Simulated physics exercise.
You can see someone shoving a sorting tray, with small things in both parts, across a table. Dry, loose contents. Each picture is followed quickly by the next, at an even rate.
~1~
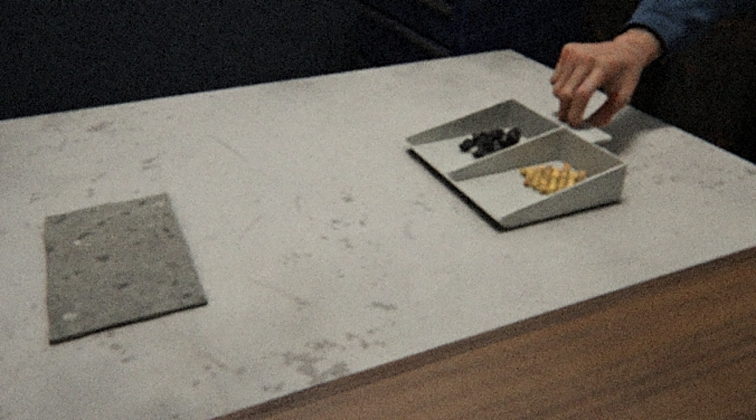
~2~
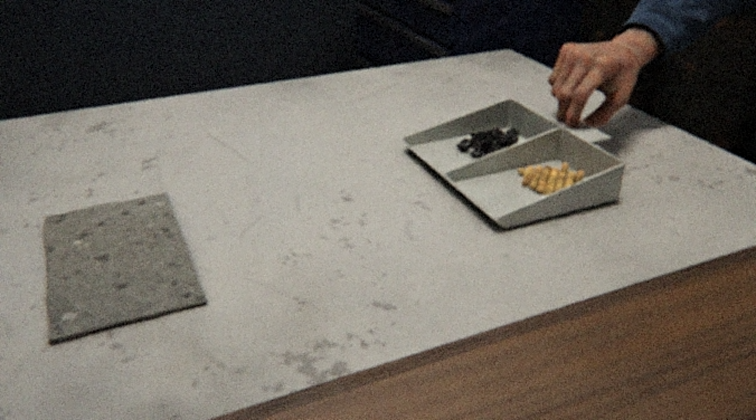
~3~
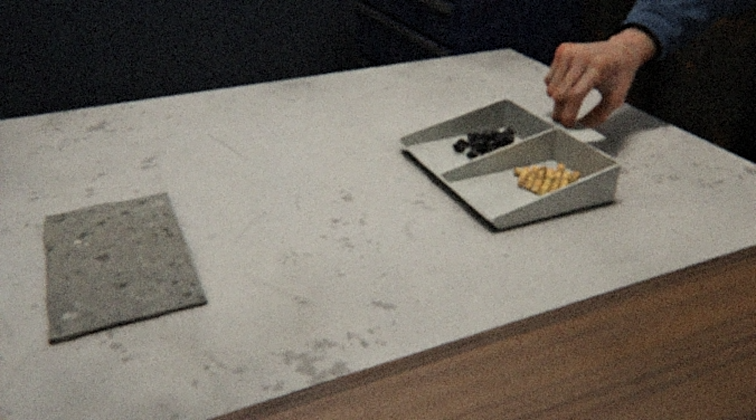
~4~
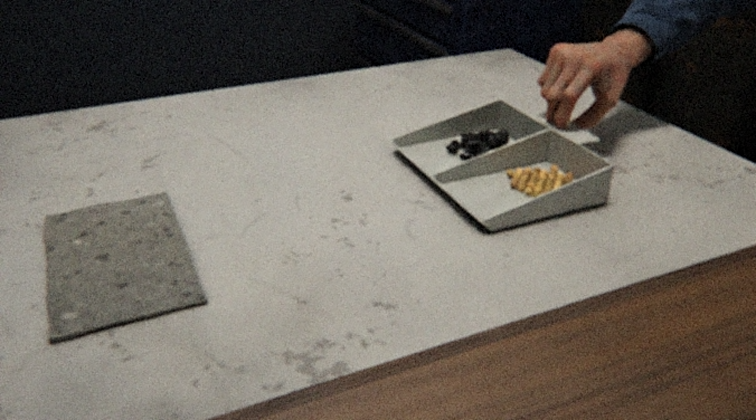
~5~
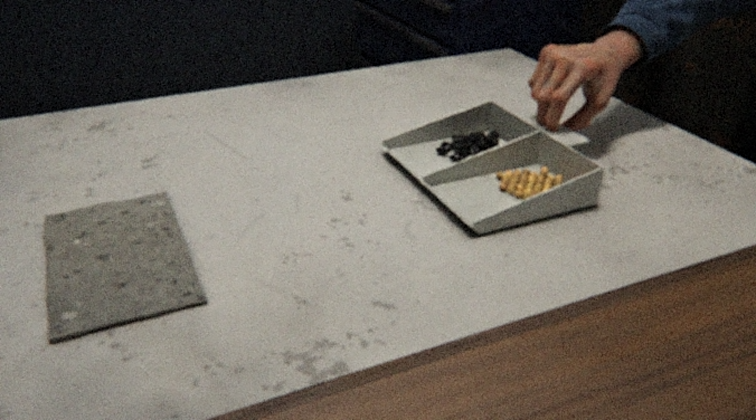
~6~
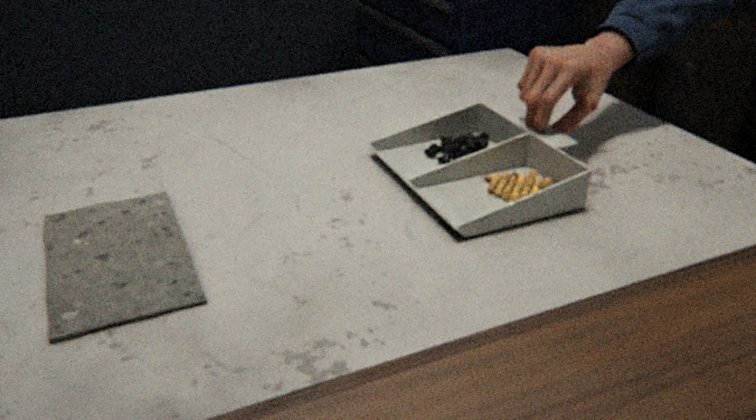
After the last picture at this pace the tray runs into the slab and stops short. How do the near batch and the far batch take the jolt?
Near batch: Keeps everything; Far batch: Keeps everything.
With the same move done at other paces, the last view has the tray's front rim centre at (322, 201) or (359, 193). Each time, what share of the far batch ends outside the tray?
First 10 per cent, second 0 per cent.
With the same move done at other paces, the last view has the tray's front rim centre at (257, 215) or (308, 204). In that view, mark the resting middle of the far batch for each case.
In the first try it comes to rest at (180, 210), and in the second at (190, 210).
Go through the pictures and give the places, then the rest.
In the first picture, front rim at (446, 176), at rest; slab at (124, 283); near batch at (554, 180), some dried chickpeas; far batch at (501, 145), some black beans.
In the second picture, front rim at (444, 176), hardly any of the way covered; far batch at (499, 145).
In the third picture, front rim at (440, 177), hardly any of the way covered; near batch at (548, 181).
In the fourth picture, front rim at (432, 178), a small part of the way covered; far batch at (488, 146).
In the fifth picture, front rim at (421, 180), a small part of the way covered; near batch at (531, 185).
In the sixth picture, front rim at (408, 183), about a quarter of the way covered; slab at (124, 282); near batch at (519, 187); far batch at (467, 150).
Then, 0.40 s after the last picture, tray still sliding, front rim near (308, 204); near batch all inside; far batch all inside.
Then, 0.89 s after the last picture, tray stopped at the slab; near batch all inside, moved towards the front rim; far batch all inside, moved towards the front rim.
At rest, tray stopped at the slab; near batch all inside, moved towards the front rim; far batch all inside, moved towards the front rim.
